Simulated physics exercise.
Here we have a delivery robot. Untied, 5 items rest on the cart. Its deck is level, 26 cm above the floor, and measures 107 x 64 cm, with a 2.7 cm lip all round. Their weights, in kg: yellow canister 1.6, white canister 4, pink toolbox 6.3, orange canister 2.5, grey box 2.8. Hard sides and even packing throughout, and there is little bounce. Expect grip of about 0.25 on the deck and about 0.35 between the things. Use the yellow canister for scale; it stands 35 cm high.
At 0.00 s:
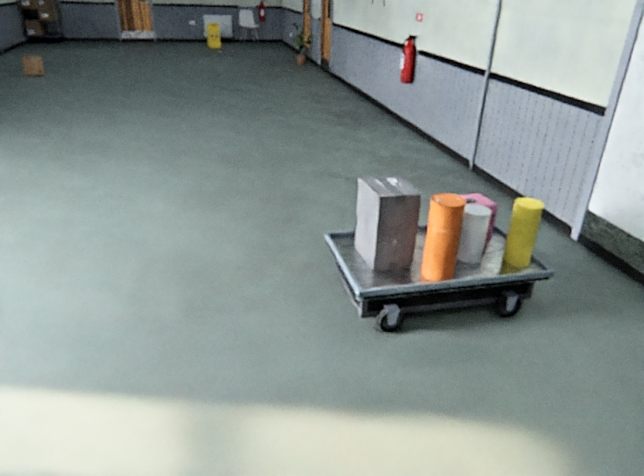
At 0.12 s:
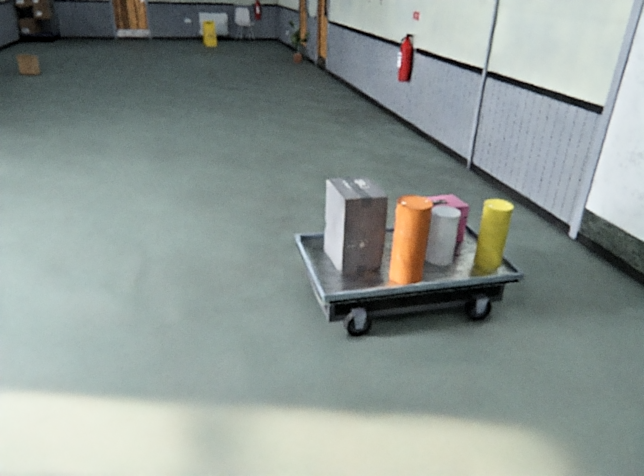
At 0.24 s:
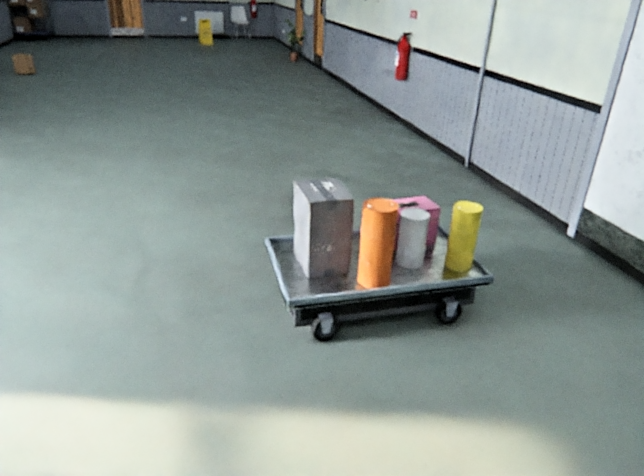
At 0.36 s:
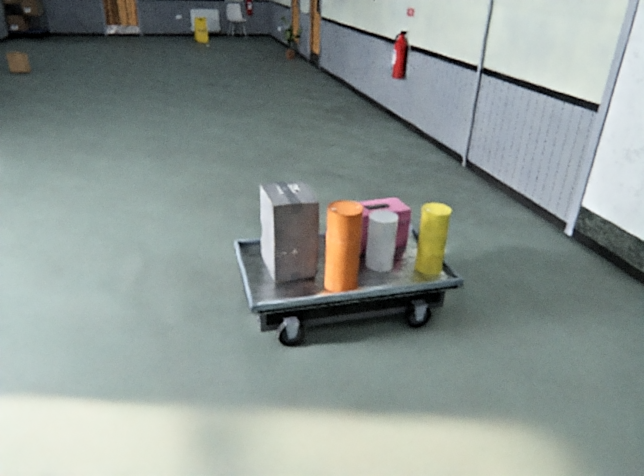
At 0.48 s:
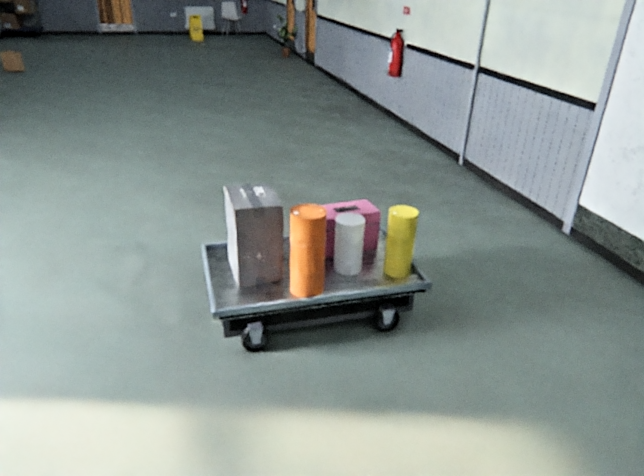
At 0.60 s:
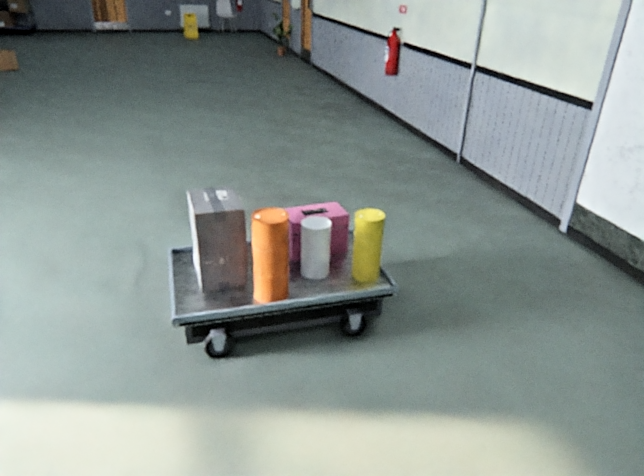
At first, a low wheeled cart carrying a grey box, a pink toolbox and orange, white and yellow canisters stands toward the right of a large room. It then rolls steadily left across the green floor, coming slightly nearer, while its load keeps its place on the deck and more of the toolbox shows.
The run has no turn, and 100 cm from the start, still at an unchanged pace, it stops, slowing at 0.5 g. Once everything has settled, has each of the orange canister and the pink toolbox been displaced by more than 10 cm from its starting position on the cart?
Orange canister: Yes, displaced; pink toolbox: Yes, displaced.
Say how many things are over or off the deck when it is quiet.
I make it 0.
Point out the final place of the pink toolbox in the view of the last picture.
Roughly (215, 241).
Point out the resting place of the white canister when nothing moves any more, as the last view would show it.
It finishes around (207, 260).
Around 0.90 s, cart has run 122 cm; orange canister shifted 7 cm near (189, 265); pink toolbox shifted 7 cm near (247, 238); yellow canister shifted 7 cm.
Around 1.00 s, cart has run 123 cm, stopped; orange canister shifted 13 cm near (171, 268); pink toolbox shifted 13 cm near (232, 239); grey box shifted 13 cm.
Around 1.10 s, cart has run 123 cm, stopped; orange canister shifted 19 cm near (158, 269); pink toolbox shifted 19 cm near (222, 240); grey box at 7° to upright.
Finally (1.7 s), not toppled but over 10 cm from the start, yellow canister, white canister, pink toolbox, orange canister and grey box. In the last view, orange canister near (151, 271), pink toolbox near (215, 241).
